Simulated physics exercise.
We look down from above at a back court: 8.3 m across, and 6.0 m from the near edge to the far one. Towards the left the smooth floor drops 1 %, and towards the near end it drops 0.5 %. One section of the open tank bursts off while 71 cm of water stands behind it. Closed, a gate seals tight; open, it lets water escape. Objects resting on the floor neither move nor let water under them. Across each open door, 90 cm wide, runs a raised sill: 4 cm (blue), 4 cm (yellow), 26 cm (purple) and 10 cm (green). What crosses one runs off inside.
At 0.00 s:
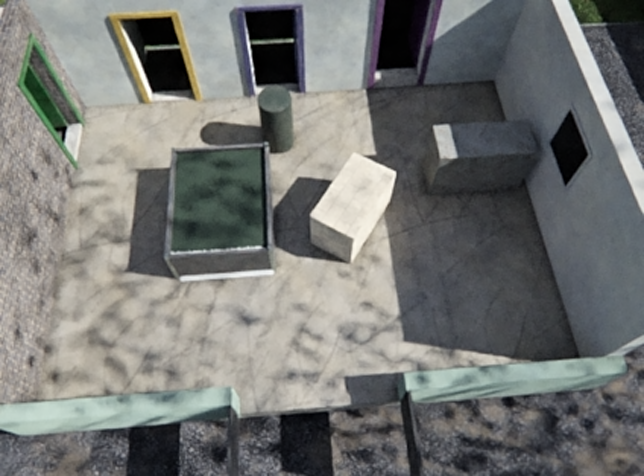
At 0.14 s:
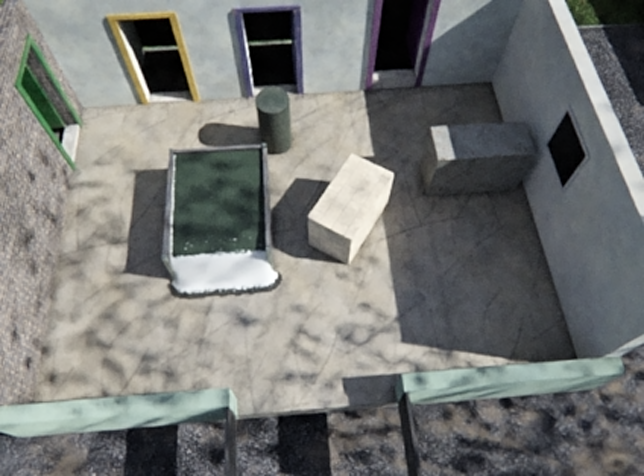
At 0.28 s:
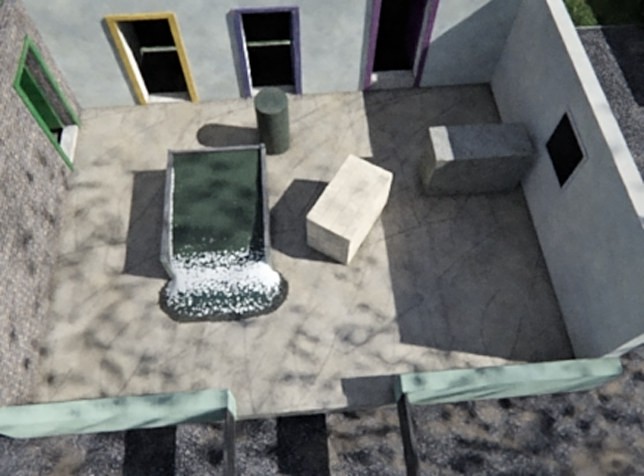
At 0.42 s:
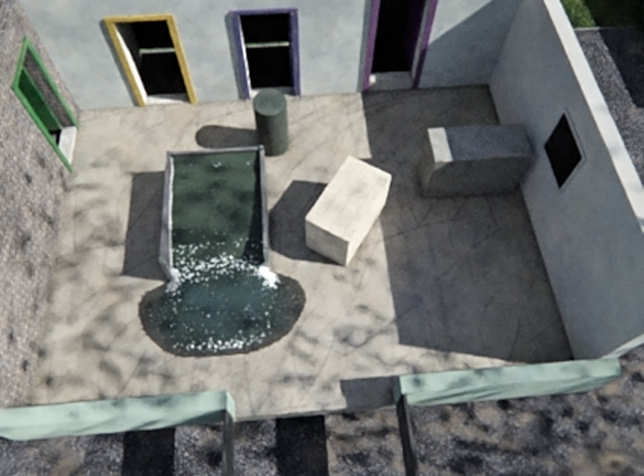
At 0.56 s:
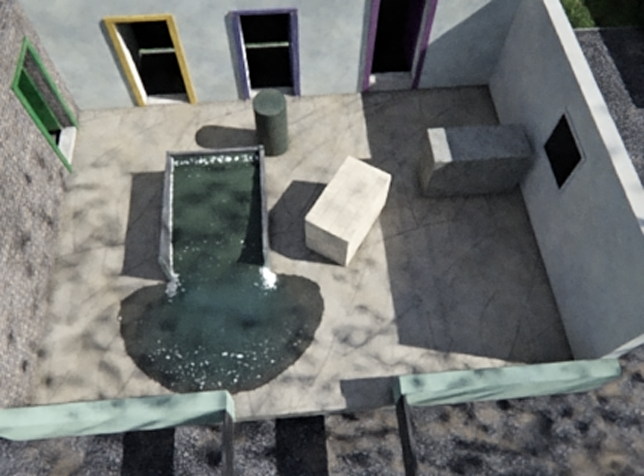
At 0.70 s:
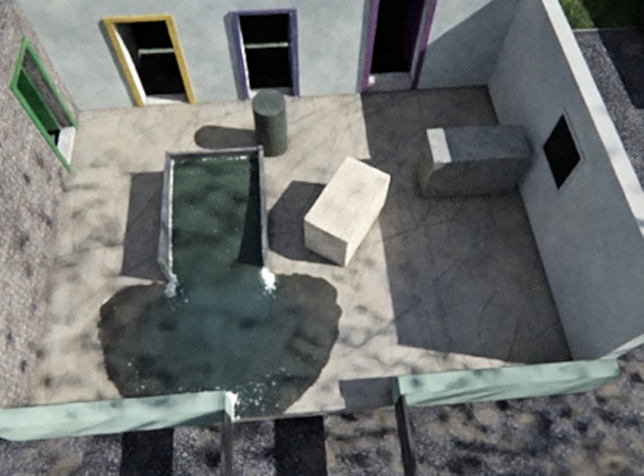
Dark green water bursts from the near side of an open tank and spreads across the courtyard floor.
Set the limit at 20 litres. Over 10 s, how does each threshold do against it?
At the blue door the water stays short of it. At the yellow door the water goes past it. At the purple door the water stays short of it. At the green door the water stays short of it.
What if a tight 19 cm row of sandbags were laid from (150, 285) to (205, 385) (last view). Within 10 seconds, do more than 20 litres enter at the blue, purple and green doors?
Moved that way: Blue holds, purple holds, green holds.
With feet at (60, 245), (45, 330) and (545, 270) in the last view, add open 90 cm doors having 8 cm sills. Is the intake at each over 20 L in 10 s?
So, in the order given, it's shy of the mark, then beyond the mark, then shy of the mark.
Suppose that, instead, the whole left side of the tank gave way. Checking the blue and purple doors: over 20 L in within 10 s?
Blue: Within the limit; purple: Within the limit.
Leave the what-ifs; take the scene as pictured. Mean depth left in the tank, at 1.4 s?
About 35 cm.
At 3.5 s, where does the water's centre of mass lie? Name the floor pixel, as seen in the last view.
(169, 309).
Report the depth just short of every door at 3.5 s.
Depths in centimetres - blue: 0, yellow: 0, purple: 0, green: 2.
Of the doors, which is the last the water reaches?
Purple.
After 1.4 s water covers 20 % of the floor and is deepest (42 cm) near (211, 403); blue door not reached, yellow door not reached, purple door not reached, green door not reached.
After 2.2 s water covers 20 % of the floor and is deepest (46 cm) near (40, 418); blue door not reached, yellow door not reached, purple door not reached, green door not reached.
After 3.5 s water covers 35 % of the floor and is deepest (27 cm) near (27, 419); blue door not reached, yellow door not reached, purple door not reached, green door 2 cm at the sill, 0 L in.
After 6.0 s water covers 50 % of the floor and is deepest (13 cm) near (76, 133); blue door 1 cm at the sill, 0 L in, yellow door 11 cm at the sill, 21 L in, purple door not reached, green door 6 cm at the sill, 0 L in.
After 10.0 s water covers 60 % of the floor and is deepest (9 cm) near (63, 211); blue door 2 cm at the sill, 0 L in, yellow door 6 cm at the sill, 64 L in, purple door 1 cm at the sill, 0 L in, green door 8 cm at the sill, 2 L in.
